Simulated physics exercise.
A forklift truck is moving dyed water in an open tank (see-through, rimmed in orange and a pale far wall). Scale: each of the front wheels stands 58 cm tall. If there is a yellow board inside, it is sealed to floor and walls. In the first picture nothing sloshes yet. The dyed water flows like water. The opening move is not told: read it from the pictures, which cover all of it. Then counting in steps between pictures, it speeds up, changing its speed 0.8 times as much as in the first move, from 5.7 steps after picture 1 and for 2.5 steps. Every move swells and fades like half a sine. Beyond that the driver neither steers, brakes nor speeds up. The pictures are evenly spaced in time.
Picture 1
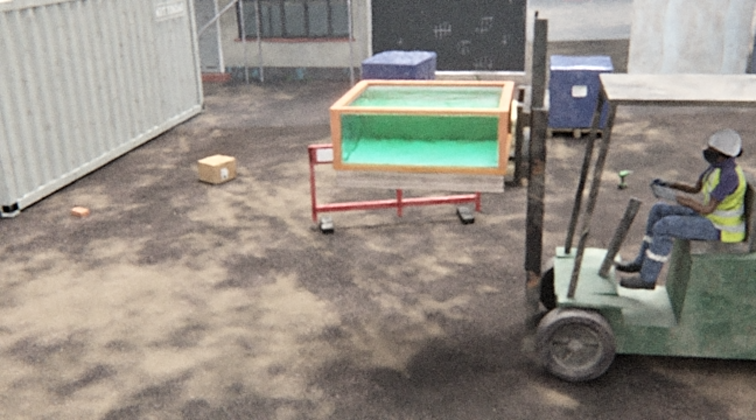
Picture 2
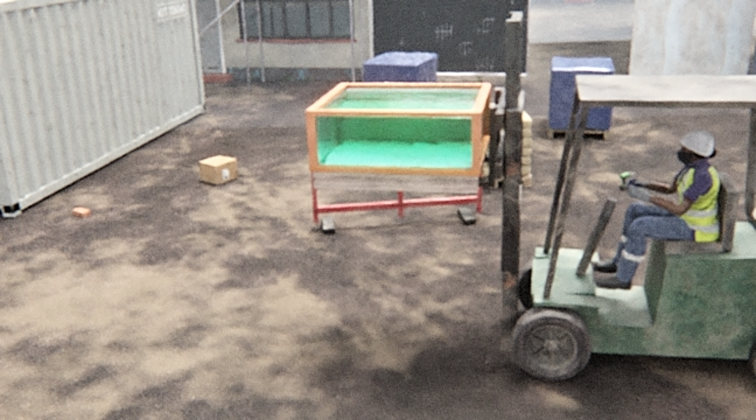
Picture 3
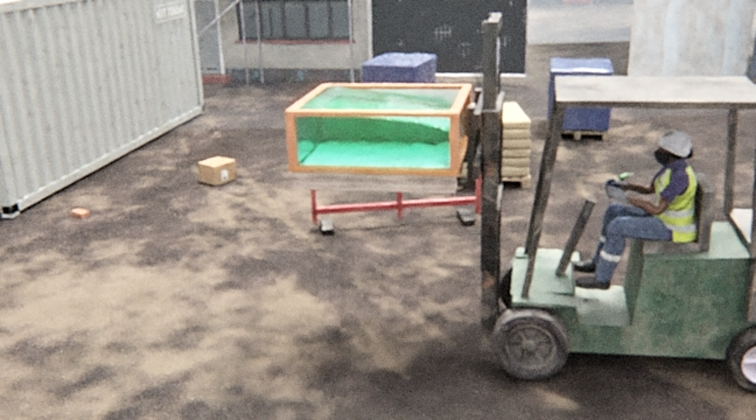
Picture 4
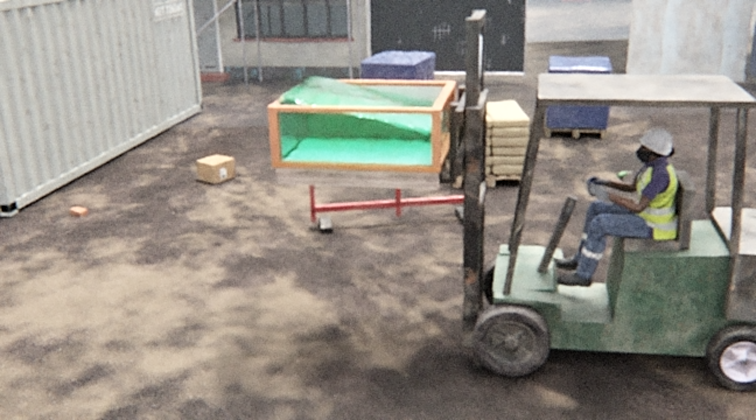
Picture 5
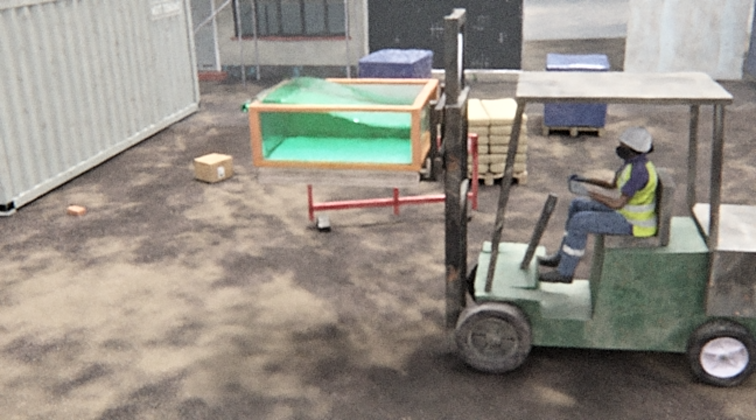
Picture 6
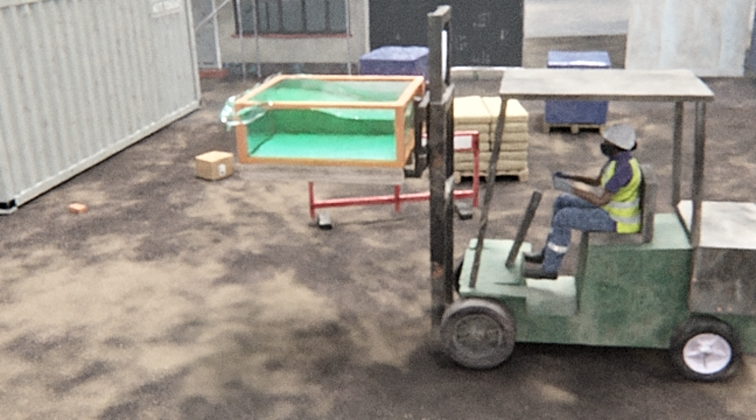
A green forklift with a driver in a yellow vest rolled left across the yard, carrying an orange-rimmed tank of green water, which climbed the left side and slopped over the edge.
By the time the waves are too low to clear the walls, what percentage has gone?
Some 12 per cent goes overboard.
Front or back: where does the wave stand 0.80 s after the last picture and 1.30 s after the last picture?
At the back, then the front.
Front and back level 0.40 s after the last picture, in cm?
About 26 cm in front and 50 cm behind.
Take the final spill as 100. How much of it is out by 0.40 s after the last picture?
About 10 per cent.
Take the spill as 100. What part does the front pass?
Some 30 per cent of it.
Another 0.40 s on from the last picture, the surface is 25 cm up at the front and 50 cm at the back; 2 per cent is out, over the front, a little elsewhere.
Another 0.80 s on from the last picture, the surface is 28 cm up at the front and 40 cm at the back; 5 per cent is out, over the back and the front, a little elsewhere.
Another 1.30 s on from the last picture, the surface is 46 cm up at the front and 24 cm at the back; 7 per cent is out, over the back, a little elsewhere.
Another 3.44 s on from the last picture, 12 per cent is out, over the back and the front, a little elsewhere, 47 of 405 litres.
